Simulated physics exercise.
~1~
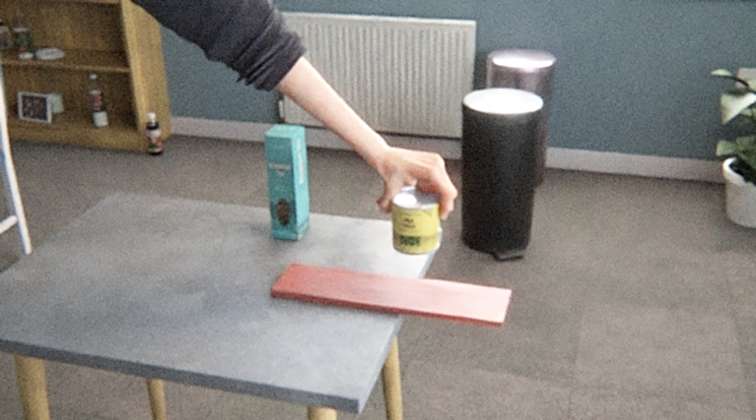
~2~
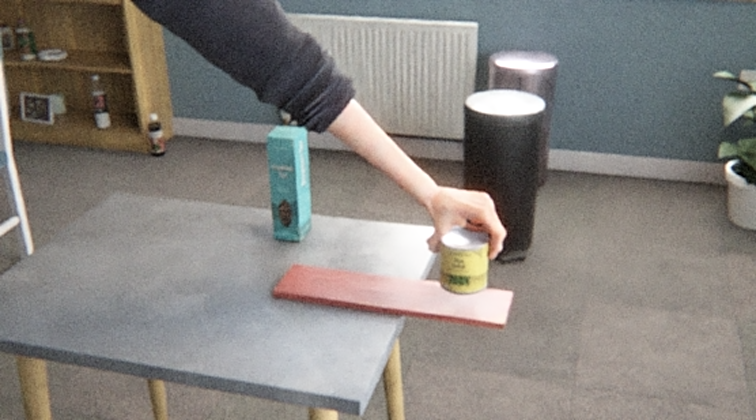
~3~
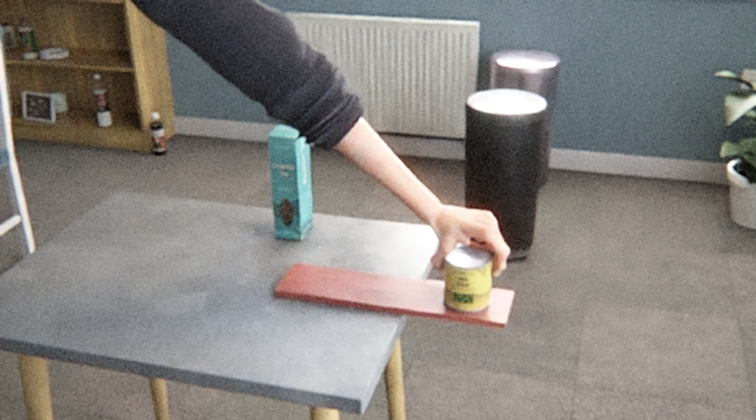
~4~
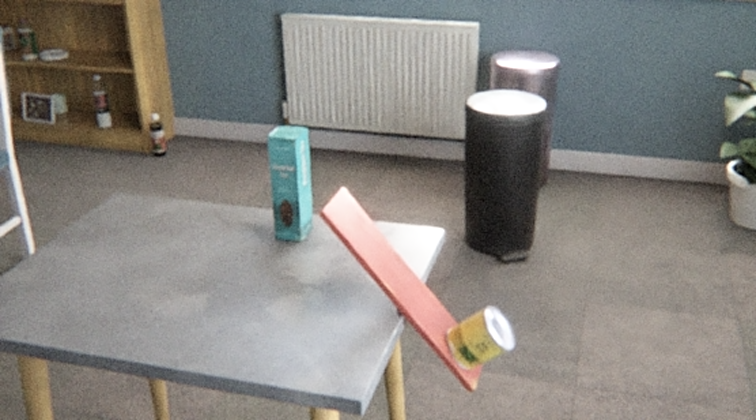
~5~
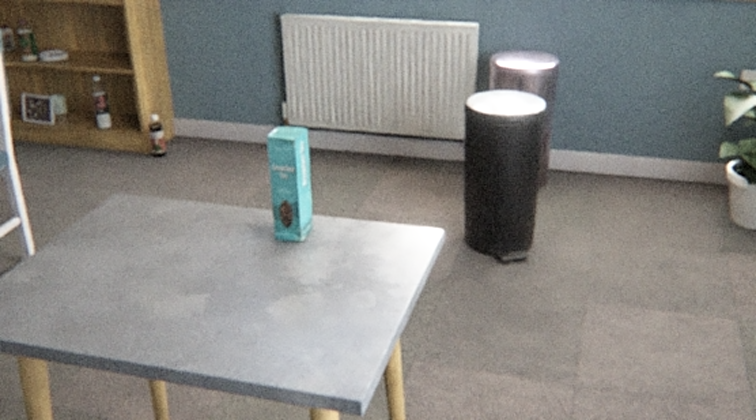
The clip shows a hand lowering a yellow tin onto the overhanging right end of a red board on a grey table. Once the hand lets go, the board tips and drops out of view with the tin, while a turquoise carton stays standing on the table.
